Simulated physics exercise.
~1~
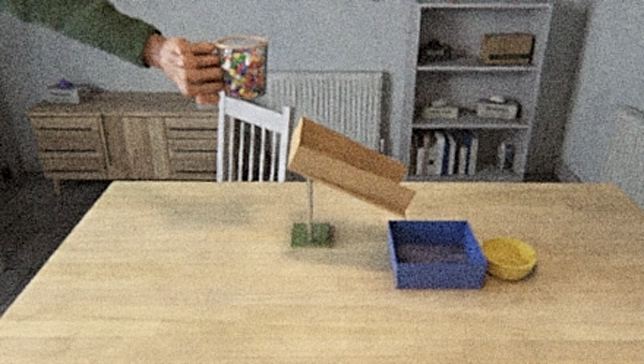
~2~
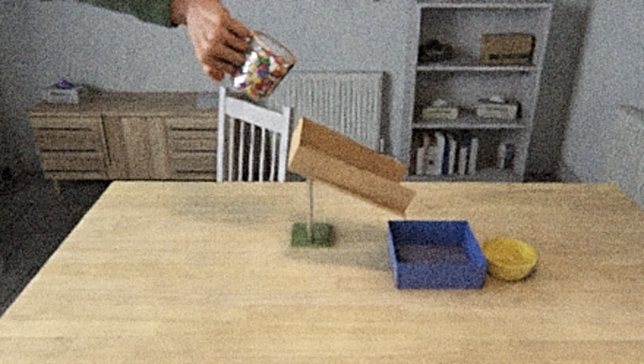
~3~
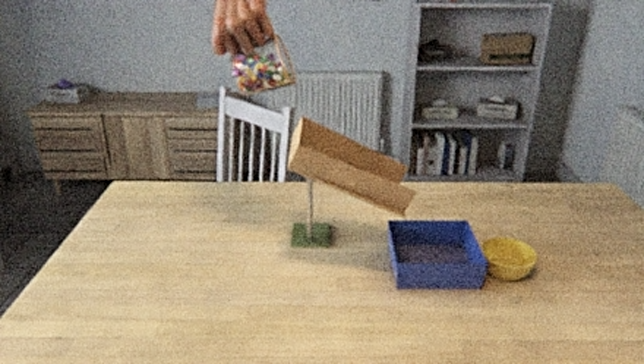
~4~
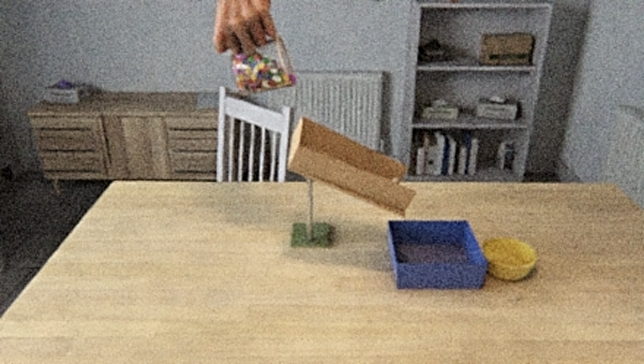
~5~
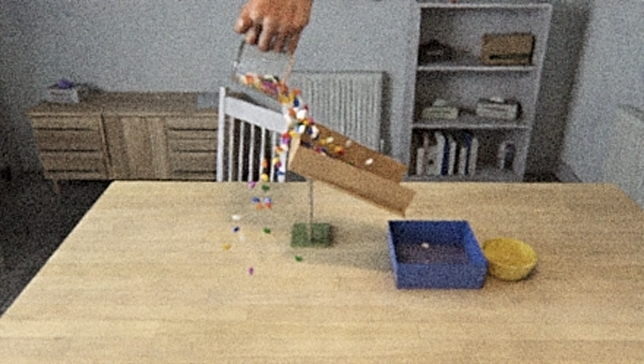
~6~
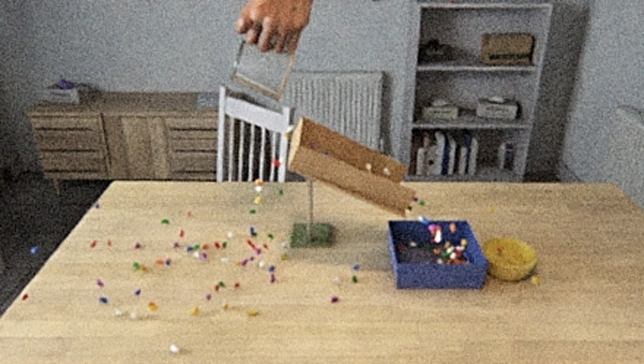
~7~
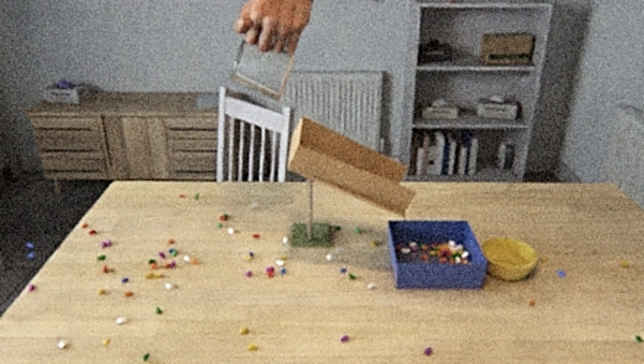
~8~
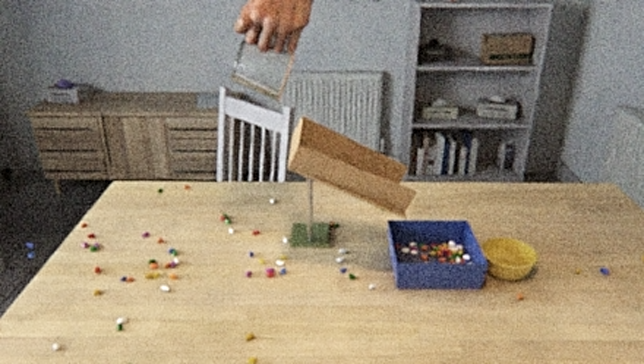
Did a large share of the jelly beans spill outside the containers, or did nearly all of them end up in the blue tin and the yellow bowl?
A large share of the jelly beans spilled outside the containers. The rest ended up in the blue tin, and the yellow bowl got none.
